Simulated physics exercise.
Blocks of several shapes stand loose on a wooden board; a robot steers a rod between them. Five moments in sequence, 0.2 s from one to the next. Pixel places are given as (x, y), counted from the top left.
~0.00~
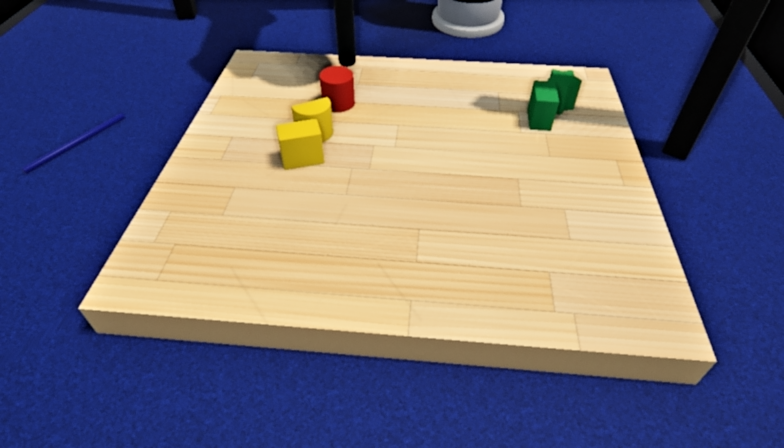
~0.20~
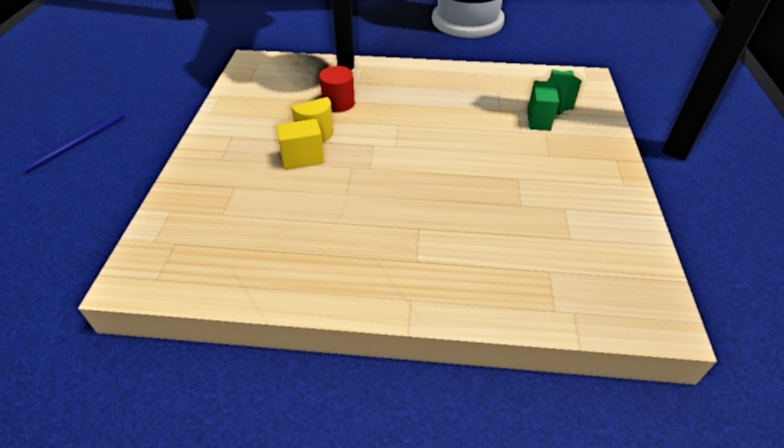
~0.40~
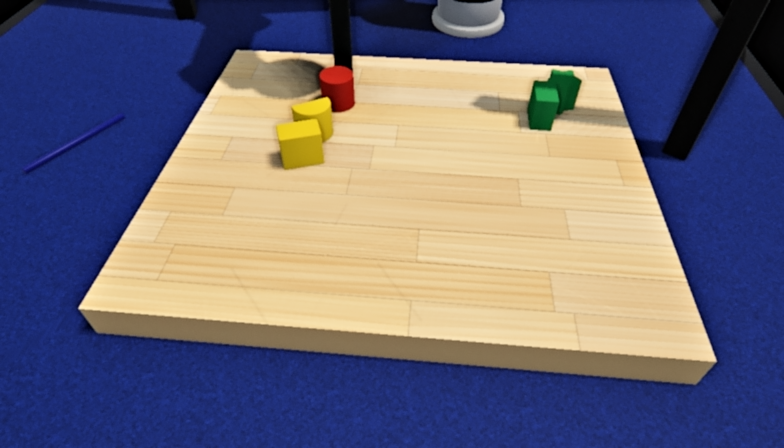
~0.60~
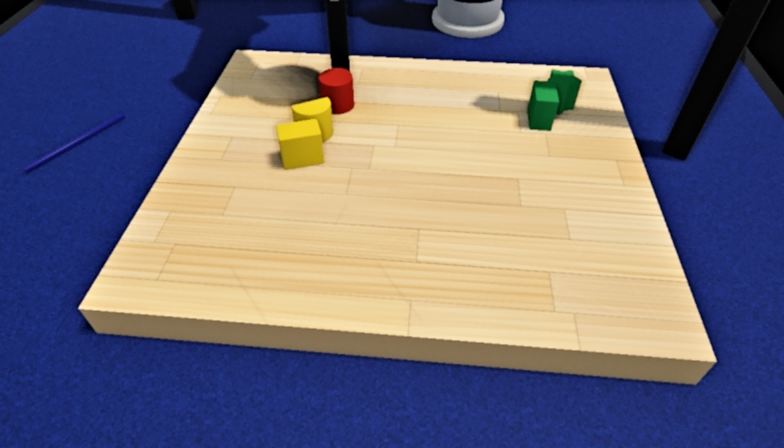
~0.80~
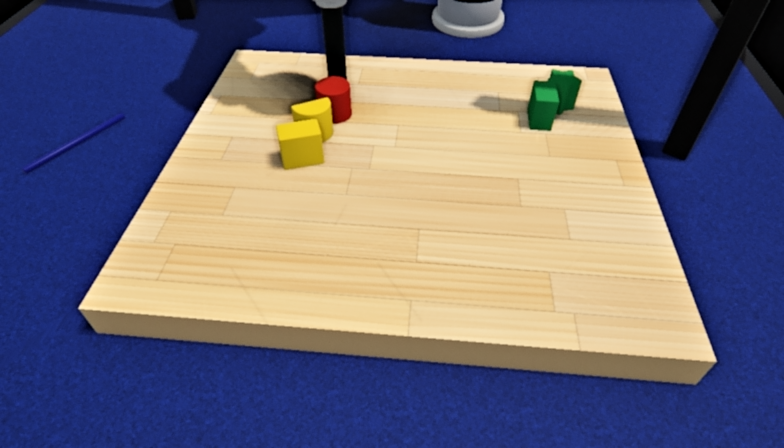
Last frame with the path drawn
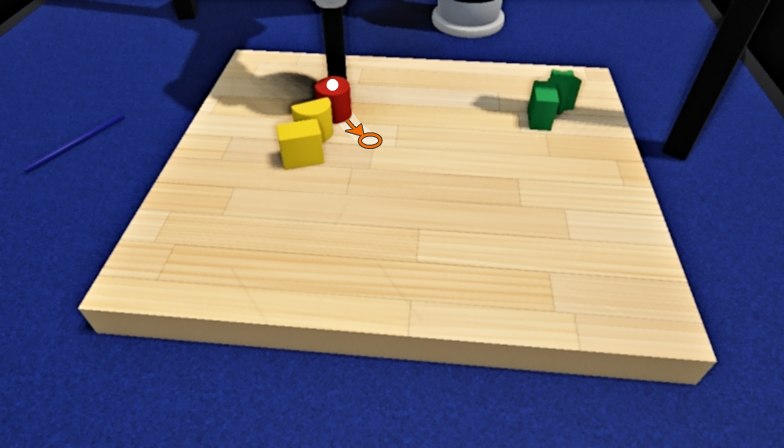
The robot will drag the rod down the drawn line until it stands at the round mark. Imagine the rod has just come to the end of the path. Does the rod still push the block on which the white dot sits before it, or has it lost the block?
Slipped loose.
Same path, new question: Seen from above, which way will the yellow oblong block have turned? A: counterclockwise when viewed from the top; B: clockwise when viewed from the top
B.
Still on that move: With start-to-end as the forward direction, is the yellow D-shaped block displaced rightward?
I believe so.
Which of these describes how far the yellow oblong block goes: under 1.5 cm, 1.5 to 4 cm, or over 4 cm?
Goes under 1.5 cm.
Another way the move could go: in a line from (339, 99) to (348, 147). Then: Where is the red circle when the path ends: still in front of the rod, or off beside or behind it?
When the path ends, it will sit ahead of the rod.
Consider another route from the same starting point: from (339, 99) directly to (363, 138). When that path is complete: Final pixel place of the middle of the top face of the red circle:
It is going to be at (338, 120).
Path on the board, from (339, 99) through (343, 114) and (354, 128) to (370, 141); the dot is on the red circle.
What follows on the original path. Halfway along, rod (347, 111); yellow oblong block (297, 132), turned 15° clockwise; yellow D-shaped block (308, 114), turned 70° clockwise; red circle (338, 107).
At the end, rod (370, 131); yellow oblong block (296, 134), turned 20° clockwise; yellow D-shaped block (306, 116), turned 90° clockwise; red circle (341, 119).
